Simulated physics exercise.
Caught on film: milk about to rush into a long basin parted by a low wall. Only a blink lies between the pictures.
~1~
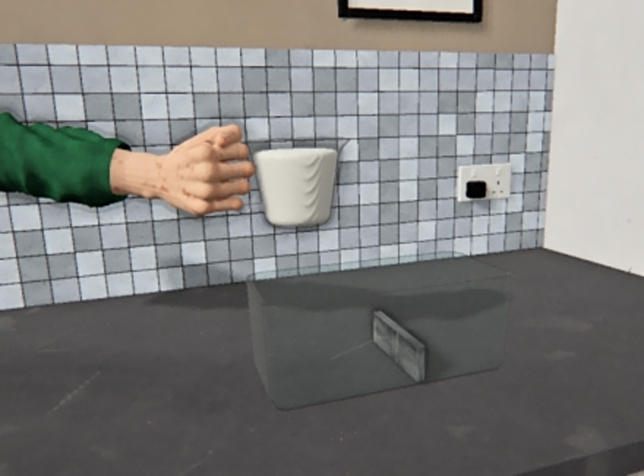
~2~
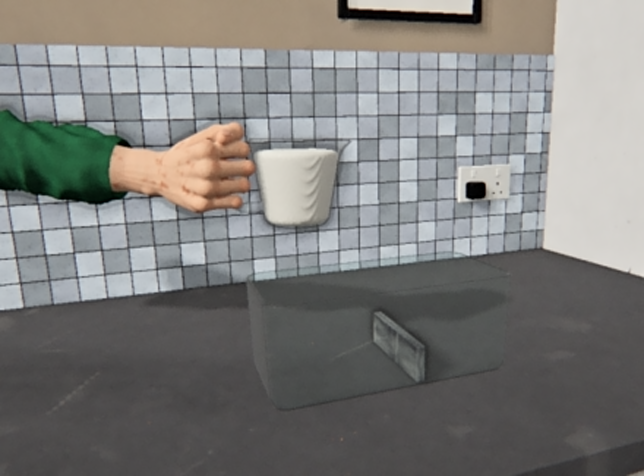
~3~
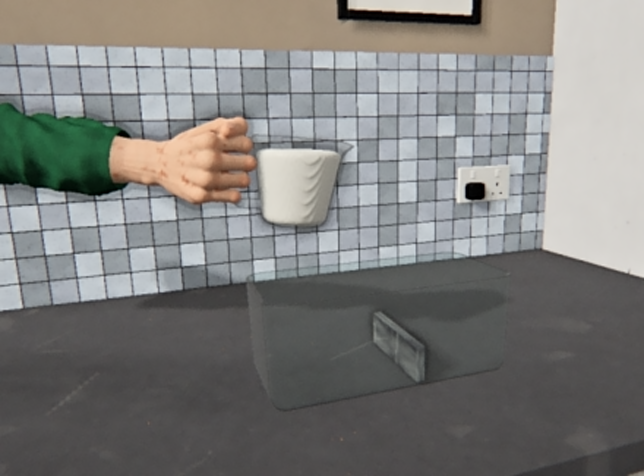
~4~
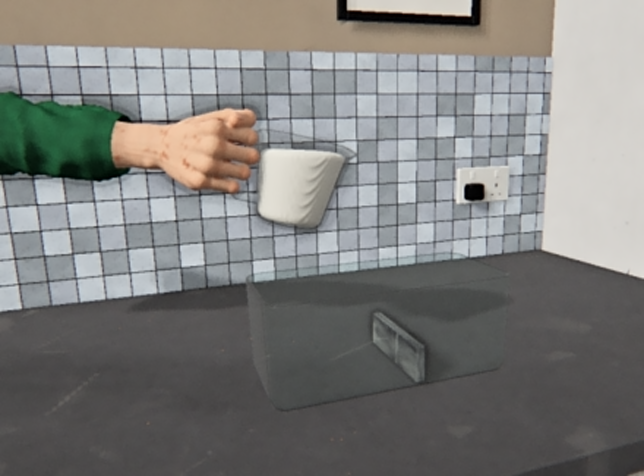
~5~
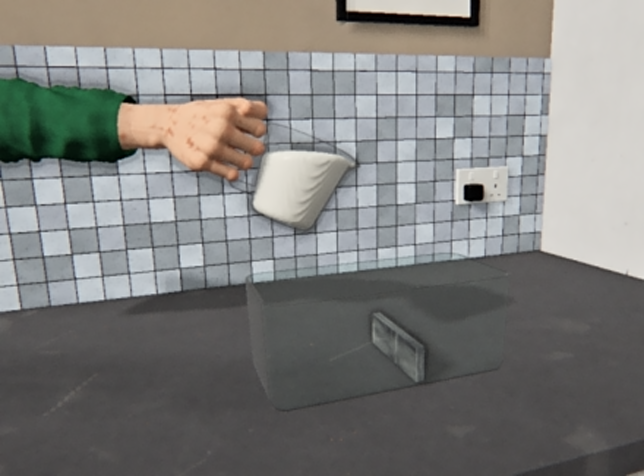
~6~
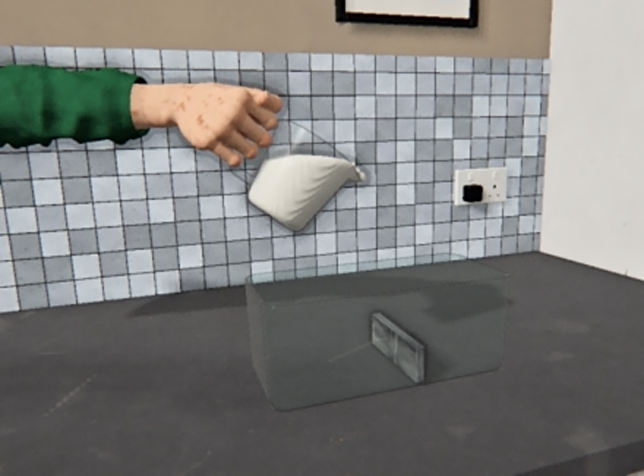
To begin with, a hand at the end of a green sleeve is beside an upright, clear container of milk above a long, see-through basin with a low wall inside. The container leans gradually to the right as the hand rises and shifts rightward, and finally a little milk pokes past the rim.
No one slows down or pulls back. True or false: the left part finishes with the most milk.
True.
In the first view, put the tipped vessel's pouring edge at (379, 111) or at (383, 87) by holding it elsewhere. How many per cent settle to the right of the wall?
About 75 per cent, then about 80 per cent.
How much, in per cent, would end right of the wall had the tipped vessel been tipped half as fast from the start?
Near 45 %.
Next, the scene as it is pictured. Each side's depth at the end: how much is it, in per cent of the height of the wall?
30 left, 20 right, give or take.
A moment on, the tilt is 107° and 31 per cent is still to pour, 22 is left of the wall and 20 right of it.
Next, the tilt is 117° and 1 per cent is still to pour, 73 is left of the wall and 22 right of it.
Then the tilt is 117° and 0 per cent is still to pour, 74 is left of the wall and 24 right of it.
Later the tilt is 117° and 0 per cent is still to pour, 74 is left of the wall and 24 right of it.
In the end 74 per cent lies left of the wall, 24 right of it and 2 outside.
